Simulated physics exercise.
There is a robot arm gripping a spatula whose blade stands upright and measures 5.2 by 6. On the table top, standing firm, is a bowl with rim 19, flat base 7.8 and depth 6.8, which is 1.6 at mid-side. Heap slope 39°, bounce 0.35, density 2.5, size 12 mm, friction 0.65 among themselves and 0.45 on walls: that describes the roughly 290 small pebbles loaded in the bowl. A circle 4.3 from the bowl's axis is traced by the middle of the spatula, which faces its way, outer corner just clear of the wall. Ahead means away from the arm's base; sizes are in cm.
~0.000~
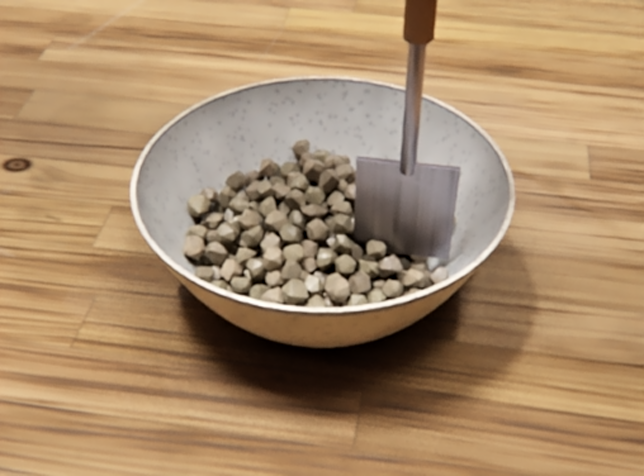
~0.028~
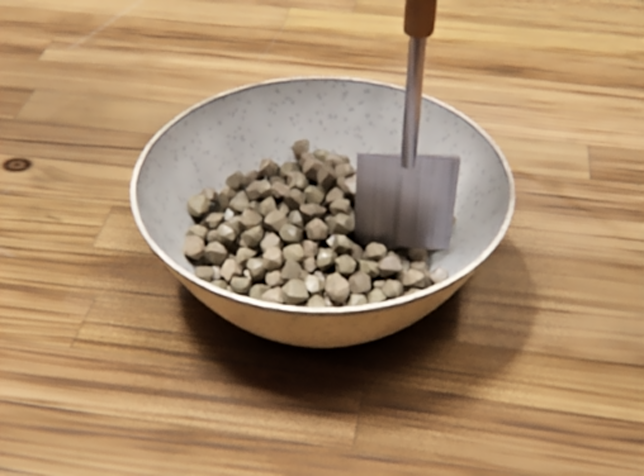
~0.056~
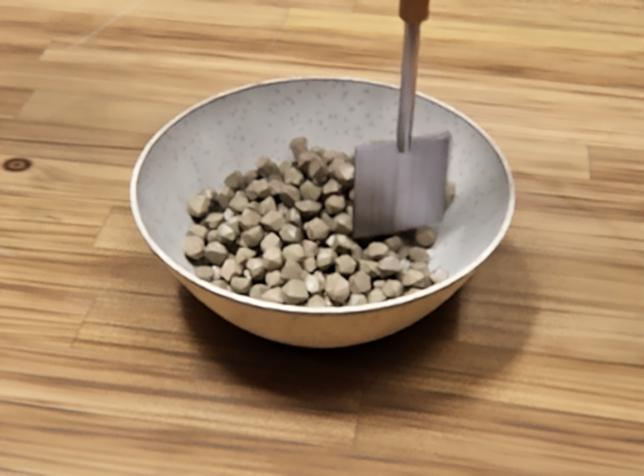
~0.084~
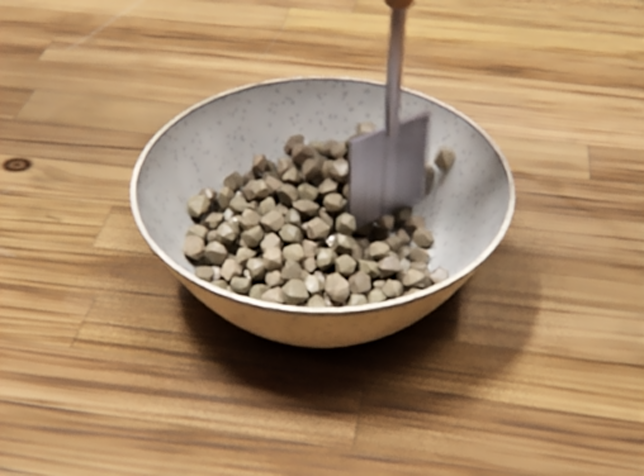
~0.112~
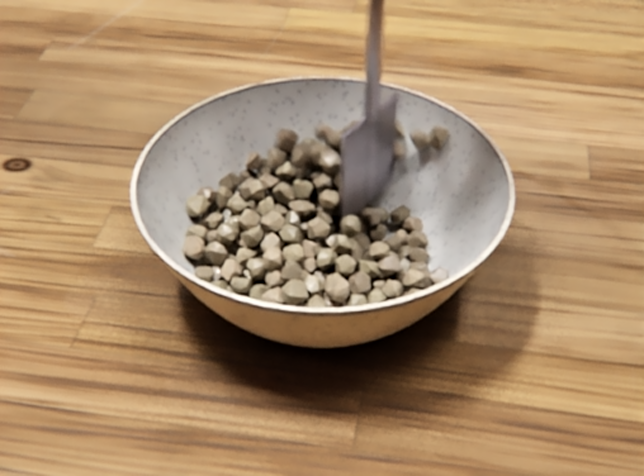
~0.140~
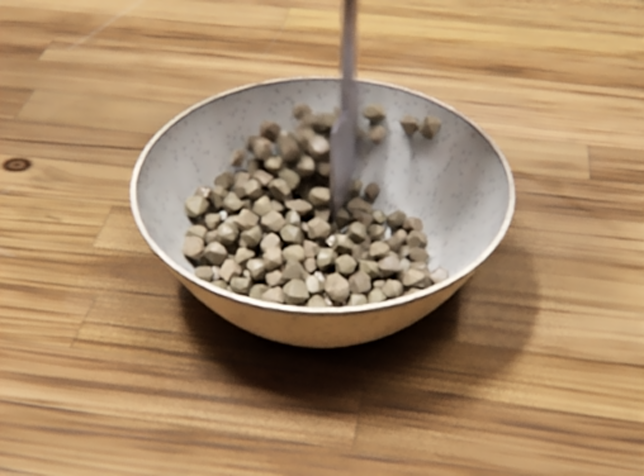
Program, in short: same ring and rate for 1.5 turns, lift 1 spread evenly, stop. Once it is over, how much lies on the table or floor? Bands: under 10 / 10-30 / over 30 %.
10-30 %.
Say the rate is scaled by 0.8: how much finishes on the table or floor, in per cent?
That gives some 15 percent.
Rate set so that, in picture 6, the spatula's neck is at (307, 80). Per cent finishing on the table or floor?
Around 35 in a hundred.
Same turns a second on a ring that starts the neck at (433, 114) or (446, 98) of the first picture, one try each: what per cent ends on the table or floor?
First try about 5 per cent, second try about 0 per cent.
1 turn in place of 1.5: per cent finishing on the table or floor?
It would be around 15 percent.
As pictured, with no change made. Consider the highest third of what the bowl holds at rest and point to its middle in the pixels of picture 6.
Close to (274, 247).
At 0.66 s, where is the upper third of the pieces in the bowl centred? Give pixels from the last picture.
Around (331, 136).
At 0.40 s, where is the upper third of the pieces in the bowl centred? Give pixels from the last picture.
About (326, 278) in the last picture.
By 0.40 s, 260° round, highest piece 10 above the table; 275 in the bowl, 5 on the table or floor, 12 in flight or on the tool.
By 0.66 s, 77° round, highest piece 8 above the table; 245 in the bowl, 38 on the table or floor, 9 in flight or on the tool.
By 0.99 s, 180° round, highest piece 7 above the table; 237 in the bowl, 55 on the table or floor.
By 1.69 s, 180° round, highest piece 7 above the table; 237 in the bowl, 55 on the table or floor.
Final count, 237 in the bowl, 55 on the table or floor. That is 19 % on the table or floor.
